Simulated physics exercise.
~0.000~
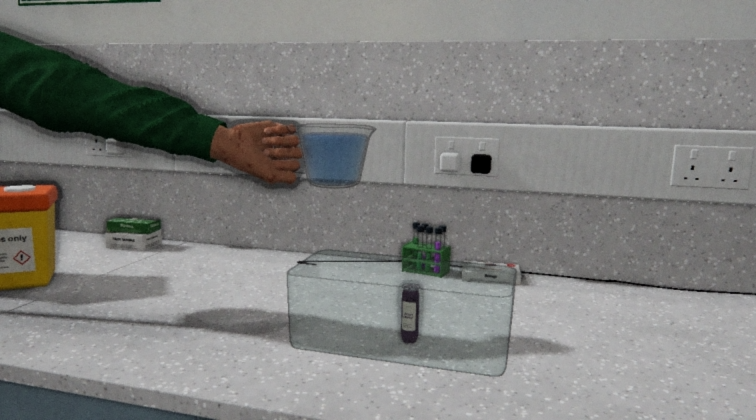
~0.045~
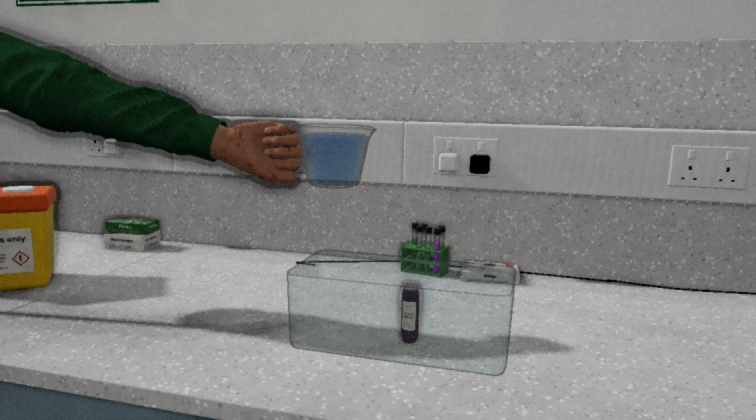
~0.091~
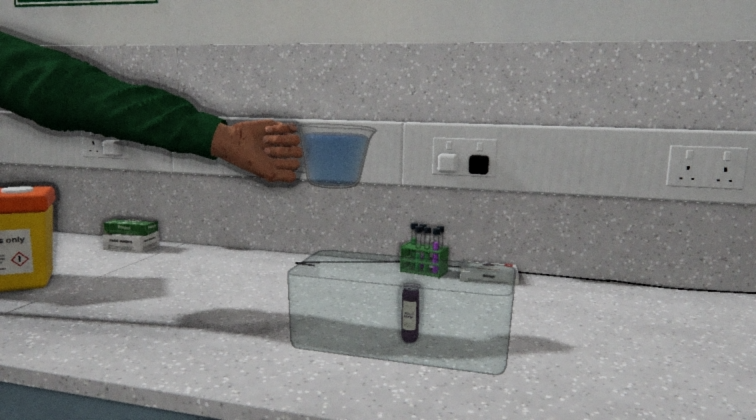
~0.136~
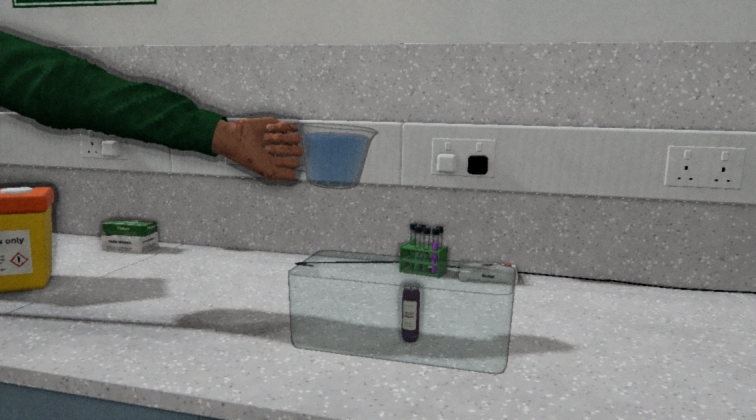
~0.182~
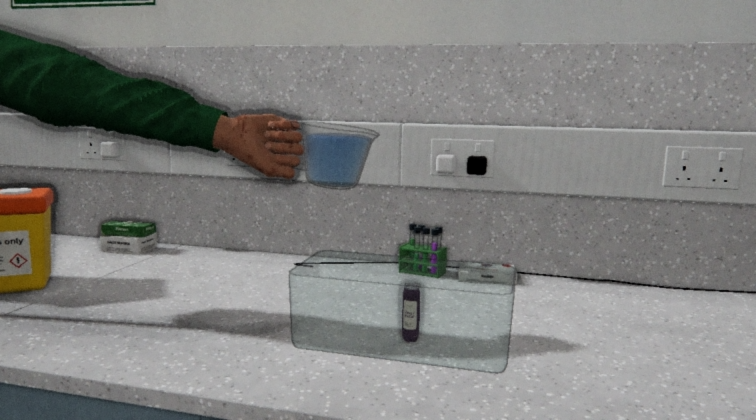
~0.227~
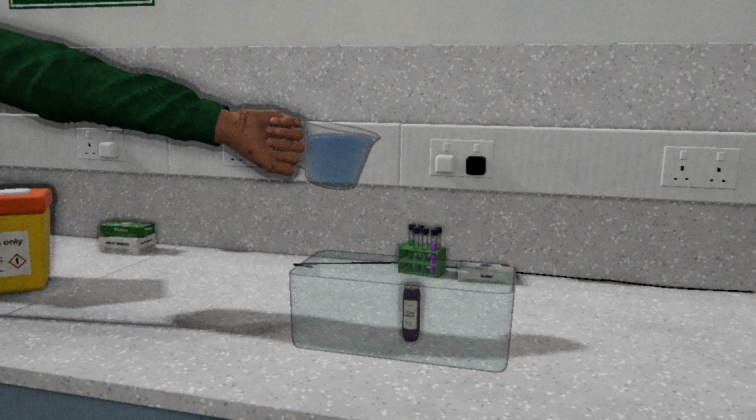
At first, a hand in a green sleeve holds a flared jug of blue-tinted water upright above a clear, long basin on a speckled counter, with a dark-capped tube standing in the basin. The hand then slowly rolls the jug slightly rightwards, while everything on the counter stays put.
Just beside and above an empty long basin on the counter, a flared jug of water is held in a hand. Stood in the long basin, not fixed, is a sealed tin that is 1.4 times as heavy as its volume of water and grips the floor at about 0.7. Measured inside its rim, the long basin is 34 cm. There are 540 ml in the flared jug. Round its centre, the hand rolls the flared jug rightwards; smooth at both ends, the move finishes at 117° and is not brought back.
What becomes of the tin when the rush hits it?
Bet it holds up.
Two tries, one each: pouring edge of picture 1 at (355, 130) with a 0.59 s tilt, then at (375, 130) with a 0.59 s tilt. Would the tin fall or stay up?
Trial 1 - tin tips; trial 2 - tin tips.
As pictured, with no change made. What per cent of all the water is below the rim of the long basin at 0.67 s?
About 10 per cent.
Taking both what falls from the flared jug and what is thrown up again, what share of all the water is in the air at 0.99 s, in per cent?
Airborne fraction: Approx. 12 %.
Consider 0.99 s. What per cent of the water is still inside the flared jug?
Roughly 5 per cent.
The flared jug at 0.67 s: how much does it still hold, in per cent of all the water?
60 %.
Then, 0.67 s in, the tilt is 69° and 60 per cent is still to pour; the tin stands where it began.
Then, 0.99 s in, the tilt is 109° and 5 per cent is still to pour; the tin stands where it began.
Then, 1.33 s in, the tilt is 117° and 0 per cent is still to pour; the tin stands 1 cm from where it began.
Then, 1.70 s in, the tilt is 117° and 0 per cent is still to pour; the tin stands 1 cm from where it began.
Finally, the tin stands 1 cm from where it began.
